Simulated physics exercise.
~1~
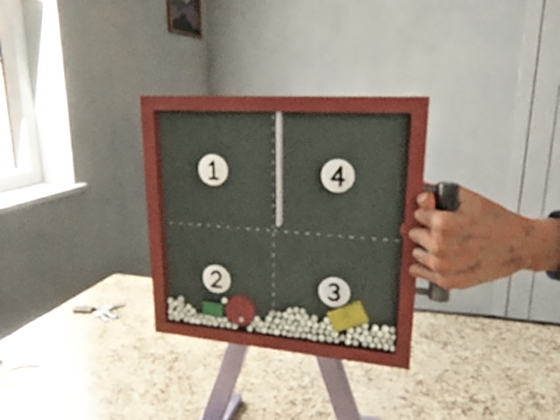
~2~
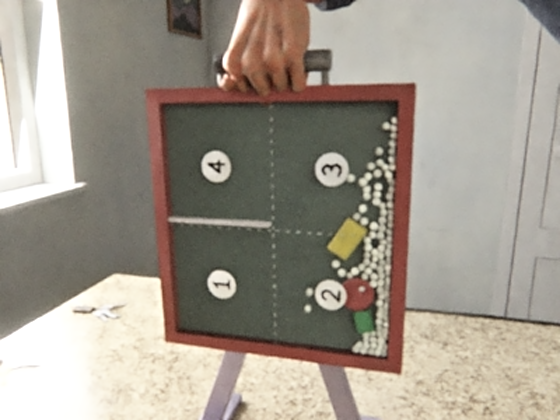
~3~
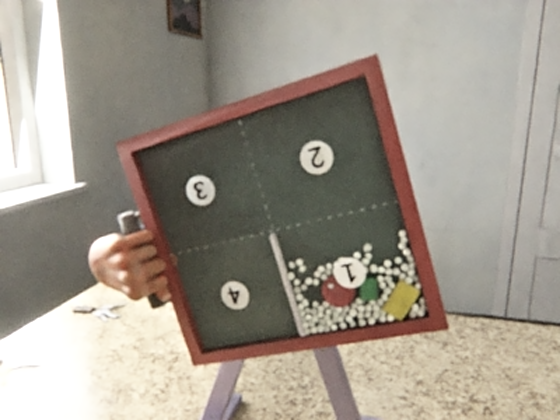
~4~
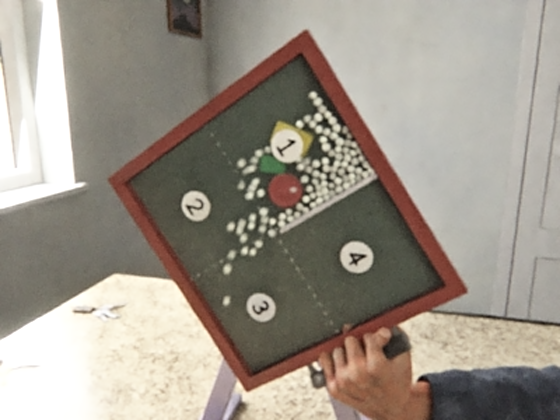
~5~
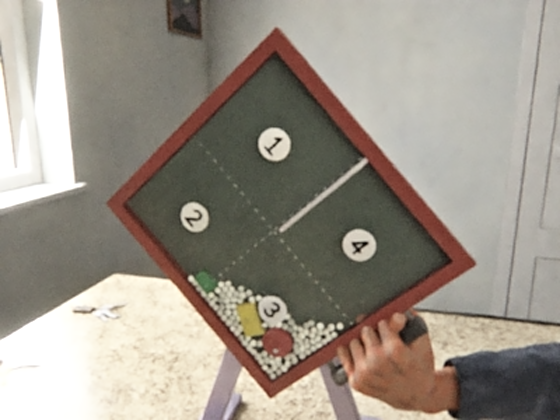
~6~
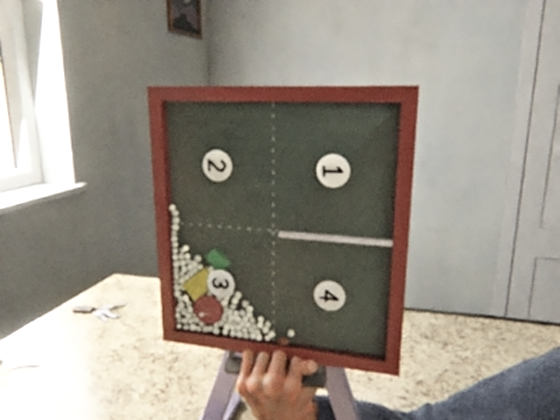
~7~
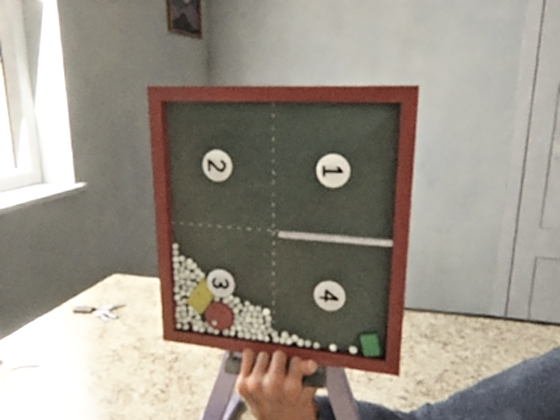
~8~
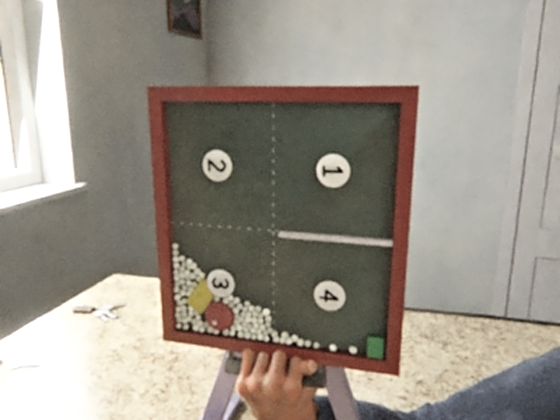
A hand turned a square case of small white beads most of the way around, then partly back, sending them tumbling into the lower left corner with a red disc and yellow block while the green block slid to the lower right.
